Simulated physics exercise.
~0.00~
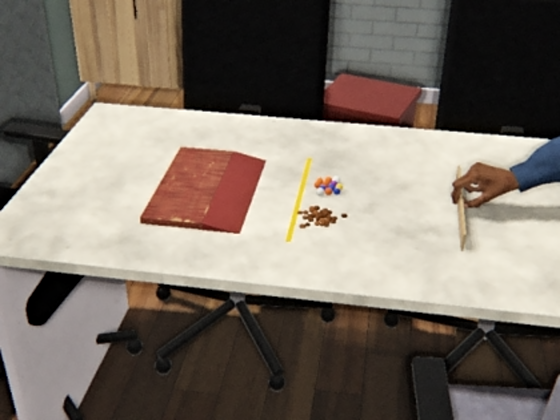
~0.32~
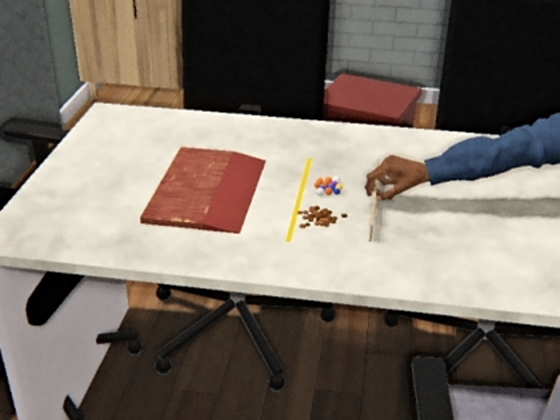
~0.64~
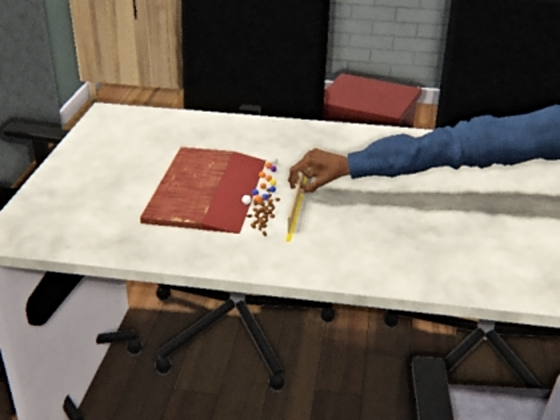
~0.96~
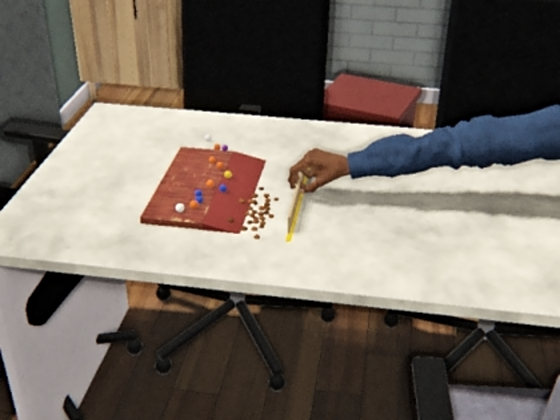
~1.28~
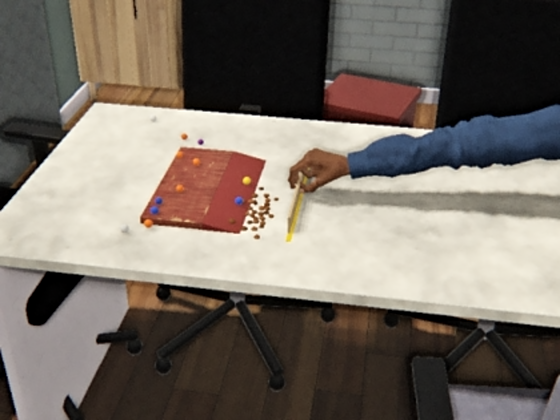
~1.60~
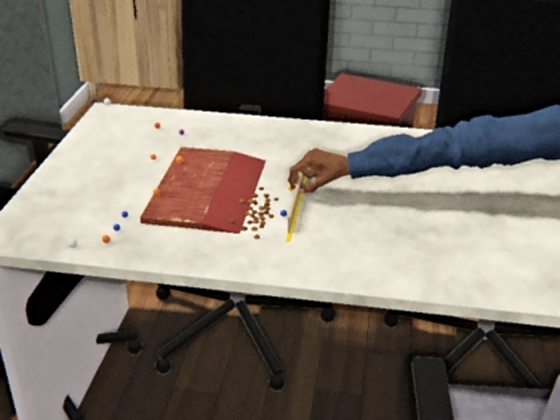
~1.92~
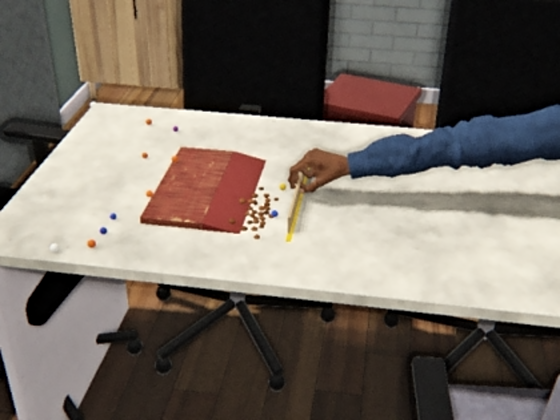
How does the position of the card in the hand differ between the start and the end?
At the start the card stands well to the right of the brown bits and coloured balls, away from the yellow tape. By the end it has moved left and stands at the tape line, close to the red ramp.
